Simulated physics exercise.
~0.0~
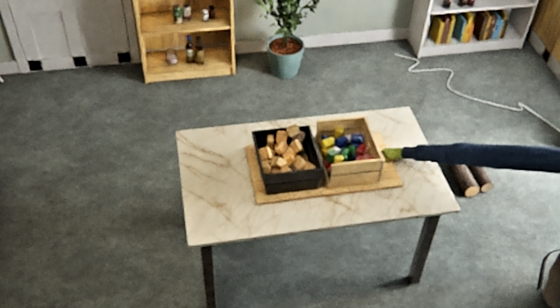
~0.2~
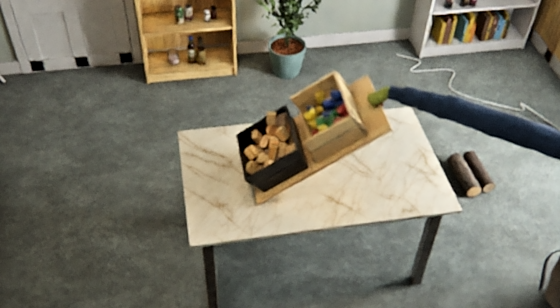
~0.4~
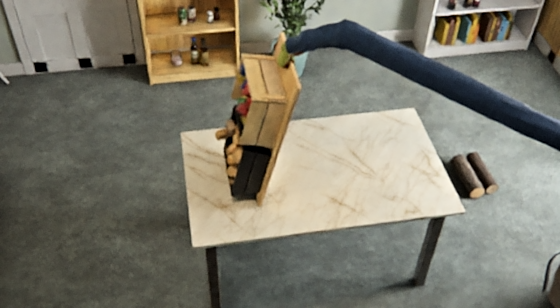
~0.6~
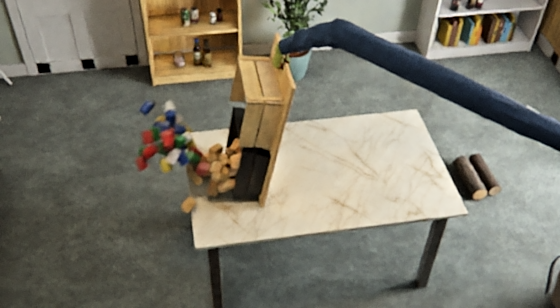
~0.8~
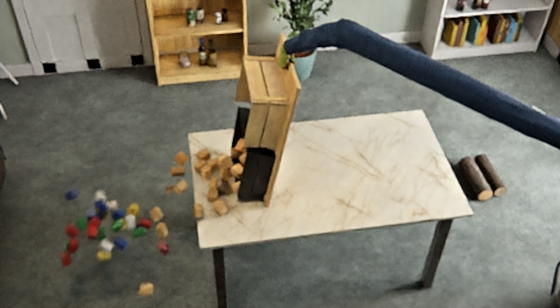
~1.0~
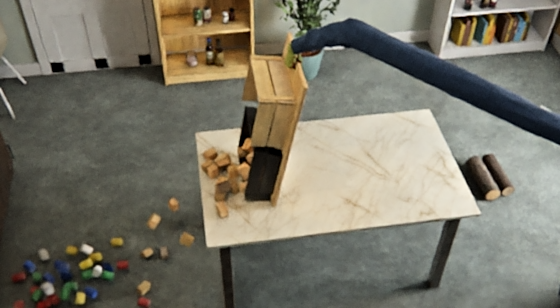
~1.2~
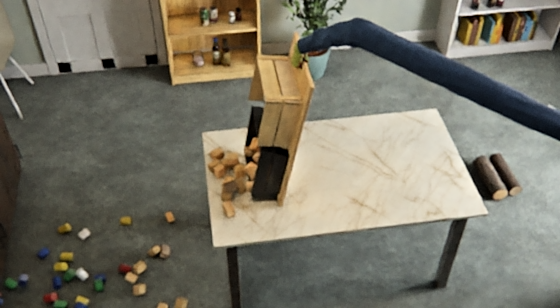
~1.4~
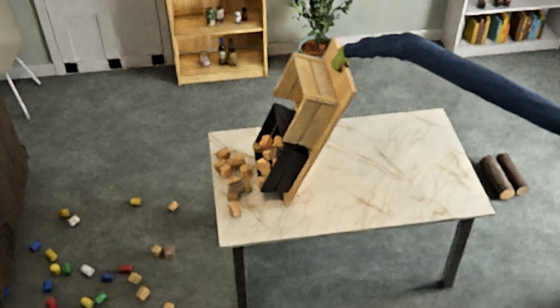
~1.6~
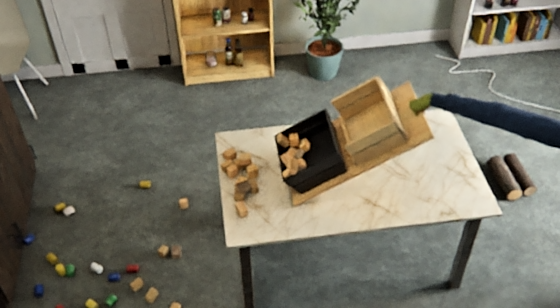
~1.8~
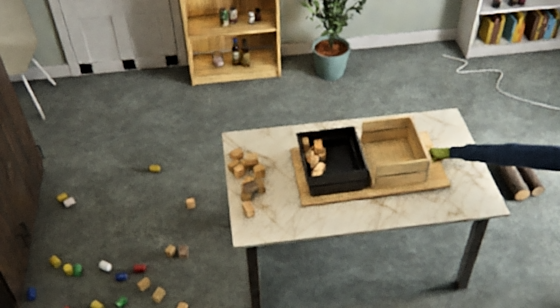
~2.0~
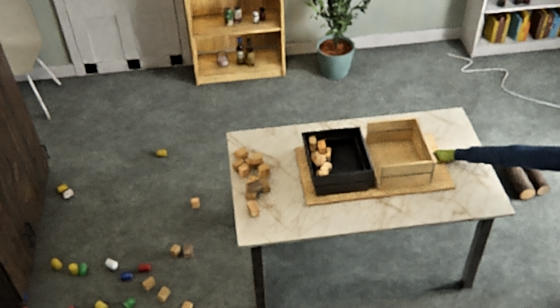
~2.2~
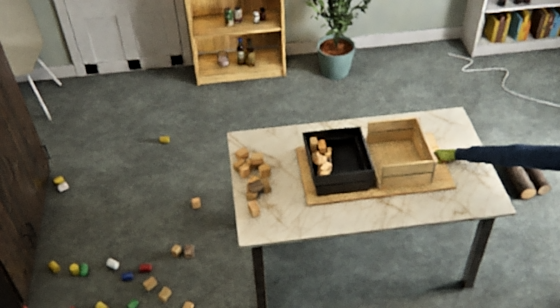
A dark-sleeved arm tips a board holding a black tray and a wooden tray steeply leftward on a marble-patterned table, spilling coloured pieces and wooden blocks onto the tabletop and floor, then lowers it flat, leaving the wooden tray empty and a few blocks in the black one.
